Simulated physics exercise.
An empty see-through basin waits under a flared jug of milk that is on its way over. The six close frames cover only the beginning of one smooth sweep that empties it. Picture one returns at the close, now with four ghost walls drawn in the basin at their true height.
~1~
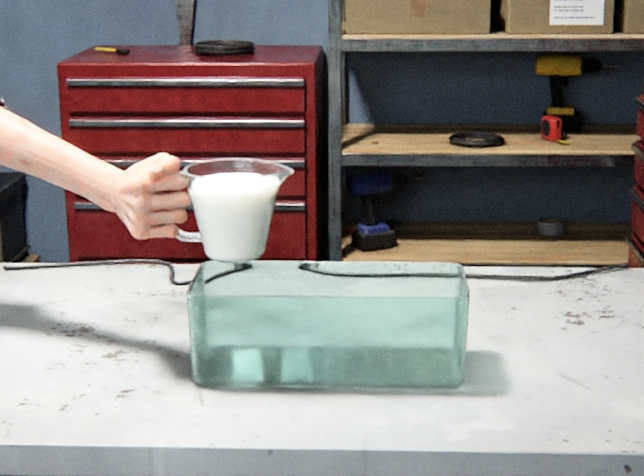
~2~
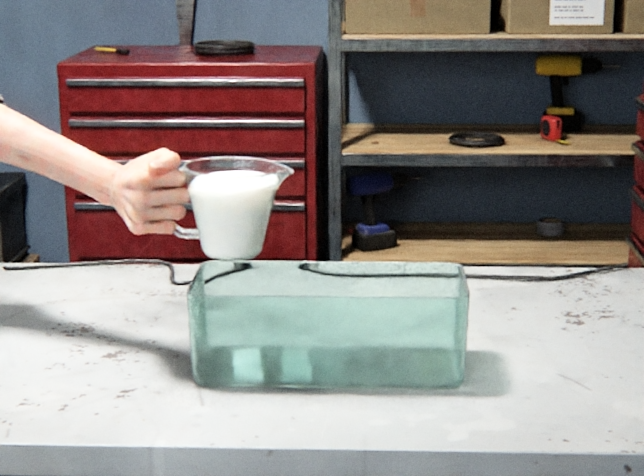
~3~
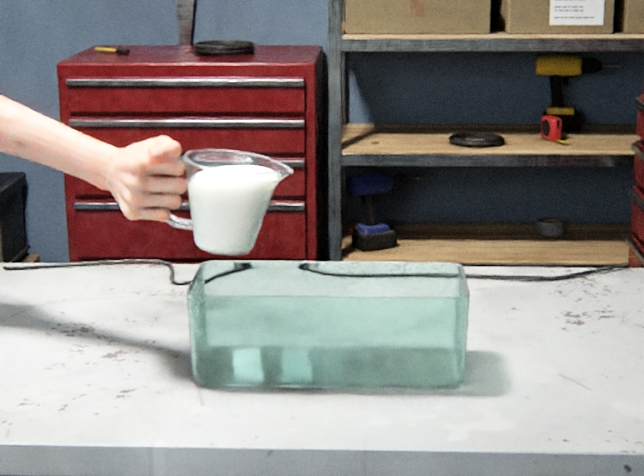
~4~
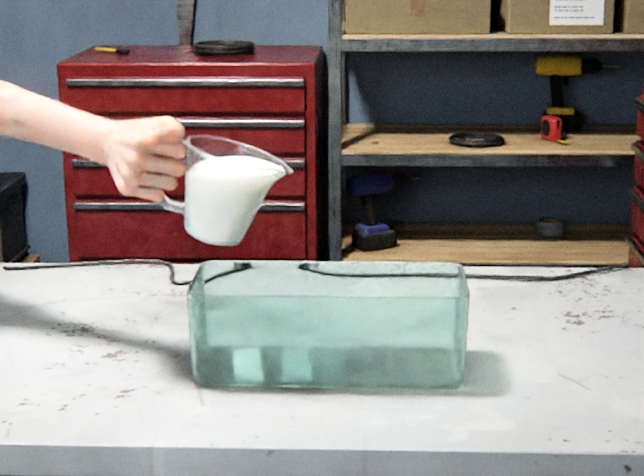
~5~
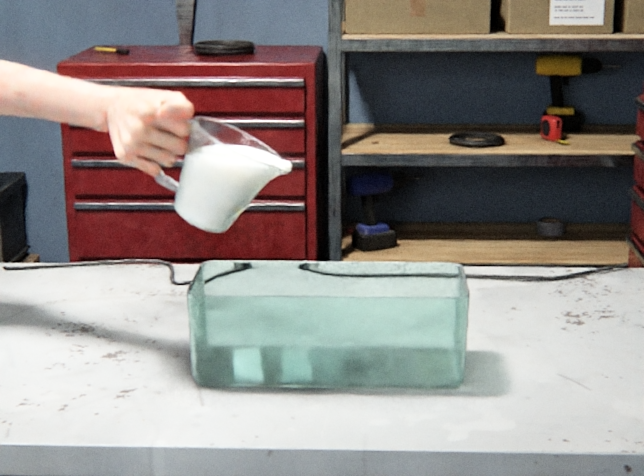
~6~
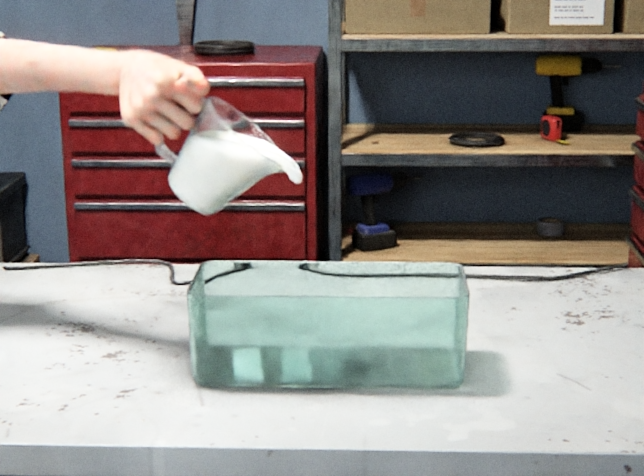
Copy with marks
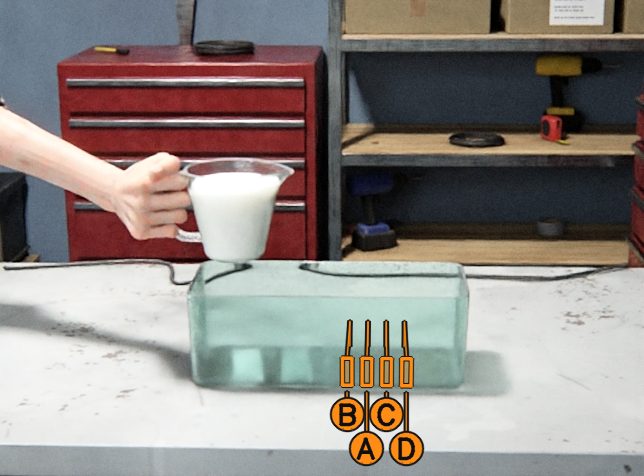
A hand holds a clear jug of milk upright above a see-through basin on a white workbench, then raises the handle side and tilts the jug progressively to the right until the milk reaches and just passes the lip.
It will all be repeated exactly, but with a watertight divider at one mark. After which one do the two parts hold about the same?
Best: C.
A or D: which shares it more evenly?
A it is.
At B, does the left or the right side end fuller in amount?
The right one.
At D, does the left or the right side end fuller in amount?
The left one.
In orange, A at (366, 392); B at (347, 392); C at (386, 392); D at (406, 392).
For place A, about 25 % ends left of the wall and 67 % right of it; 8 % is lost outside.
For place B, about 14 % ends left of the wall and 78 % right of it; 8 % is lost outside.
For place C, about 54 % ends left of the wall and 40 % right of it; 7 % is lost outside.
For place D, about 82 % ends left of the wall and 11 % right of it; 7 % is lost outside.
